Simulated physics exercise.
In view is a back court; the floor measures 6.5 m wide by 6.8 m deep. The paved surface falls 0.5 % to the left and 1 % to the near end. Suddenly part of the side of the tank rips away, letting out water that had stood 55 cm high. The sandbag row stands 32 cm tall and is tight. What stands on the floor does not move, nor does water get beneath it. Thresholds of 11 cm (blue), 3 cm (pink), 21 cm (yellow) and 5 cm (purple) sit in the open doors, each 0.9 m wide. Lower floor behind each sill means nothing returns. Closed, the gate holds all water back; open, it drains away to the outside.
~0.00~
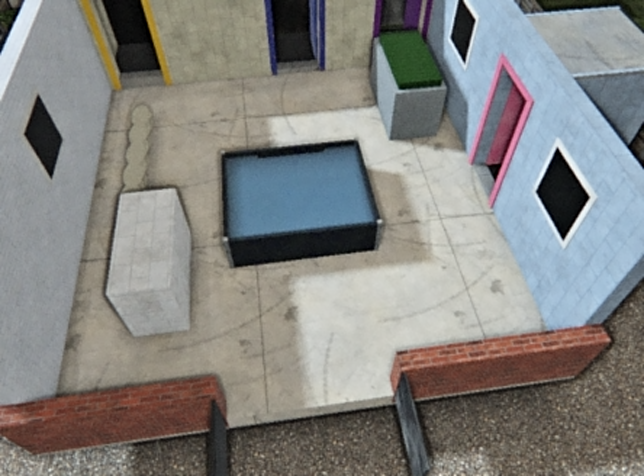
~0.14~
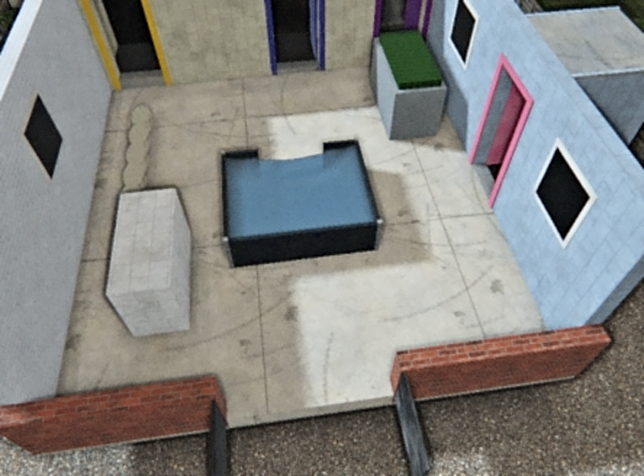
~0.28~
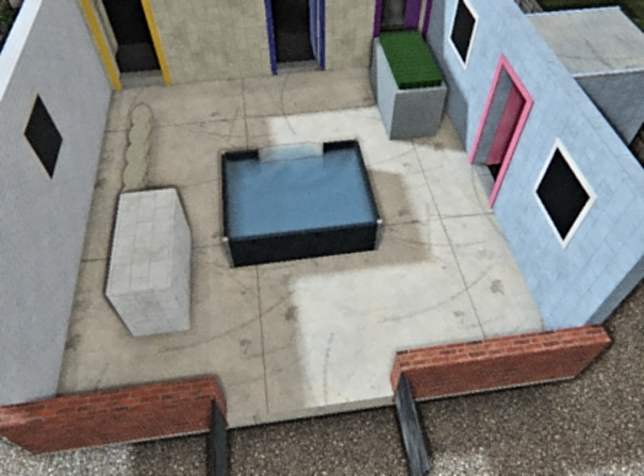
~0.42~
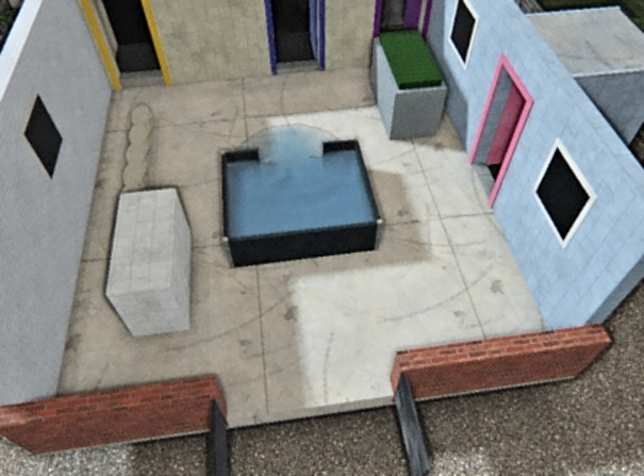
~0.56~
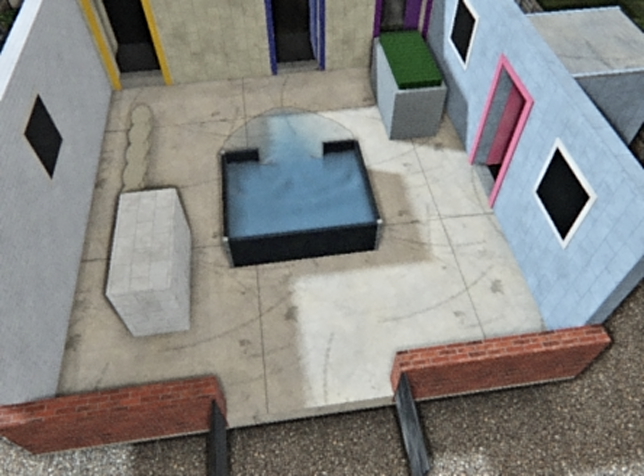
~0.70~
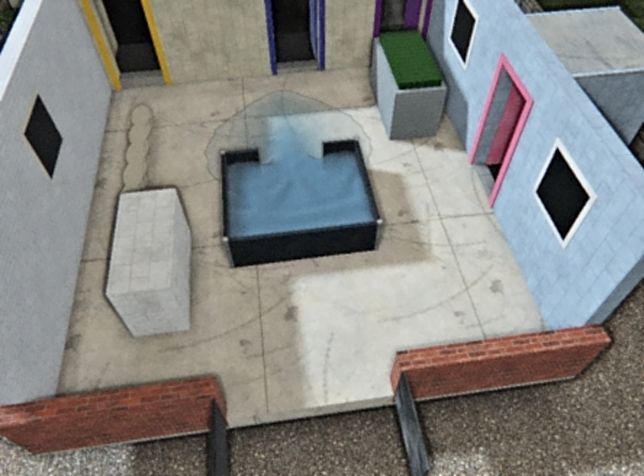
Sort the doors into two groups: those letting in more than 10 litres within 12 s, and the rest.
The blue door goes in the first group; the pink door goes with the rest; the yellow door goes with the rest; the purple door goes in the first group.
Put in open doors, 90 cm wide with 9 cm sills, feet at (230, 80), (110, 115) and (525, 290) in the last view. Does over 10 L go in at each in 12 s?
First doorway gets there, second gets there, third falls short.
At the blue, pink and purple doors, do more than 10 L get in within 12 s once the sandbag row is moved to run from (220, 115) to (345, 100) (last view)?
So then blue is inside it, pink is inside it and purple is inside it.
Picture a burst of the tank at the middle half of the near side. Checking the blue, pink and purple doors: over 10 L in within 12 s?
Then blue would come out on the low side, pink on the low side and purple on the low side.
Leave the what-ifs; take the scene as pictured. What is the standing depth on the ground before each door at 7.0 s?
Depths in cm: Blue 8, pink 2, yellow 11, purple 9.
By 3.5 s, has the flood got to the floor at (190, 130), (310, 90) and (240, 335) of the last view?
Listed in turn: Swamped / swamped / spared so far.
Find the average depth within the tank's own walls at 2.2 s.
Mean depth: About 31 cm.
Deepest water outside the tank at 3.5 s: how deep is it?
Up to some 22 cm.
After 1.4 s water covers 25 % of the floor and is deepest (30 cm) near (294, 169); blue door 6 cm at the sill, 9 L in, pink door not reached, yellow door not reached, purple door not reached.
After 2.2 s water covers 30 % of the floor and is deepest (23 cm) near (294, 169); blue door 22 cm at the sill, 50 L in, pink door not reached, yellow door 9 cm at the sill, 0 L in, purple door 6 cm at the sill, 0 L in.
After 3.5 s water covers 35 % of the floor and is deepest (22 cm) near (112, 93); blue door 15 cm at the sill, 91 L in, pink door not reached, yellow door 12 cm at the sill, 0 L in, purple door 10 cm at the sill, 6 L in.
After 7.0 s water covers 70 % of the floor and is deepest (12 cm) near (110, 105); blue door 8 cm at the sill, 102 L in, pink door 2 cm at the sill, 0 L in, yellow door 11 cm at the sill, 0 L in, purple door 9 cm at the sill, 59 L in.
After 12.0 s water covers 90 % of the floor and is deepest (12 cm) near (52, 425); blue door 4 cm at the sill, 103 L in, pink door 1 cm at the sill, 0 L in, yellow door 6 cm at the sill, 0 L in, purple door 3 cm at the sill, 72 L in.
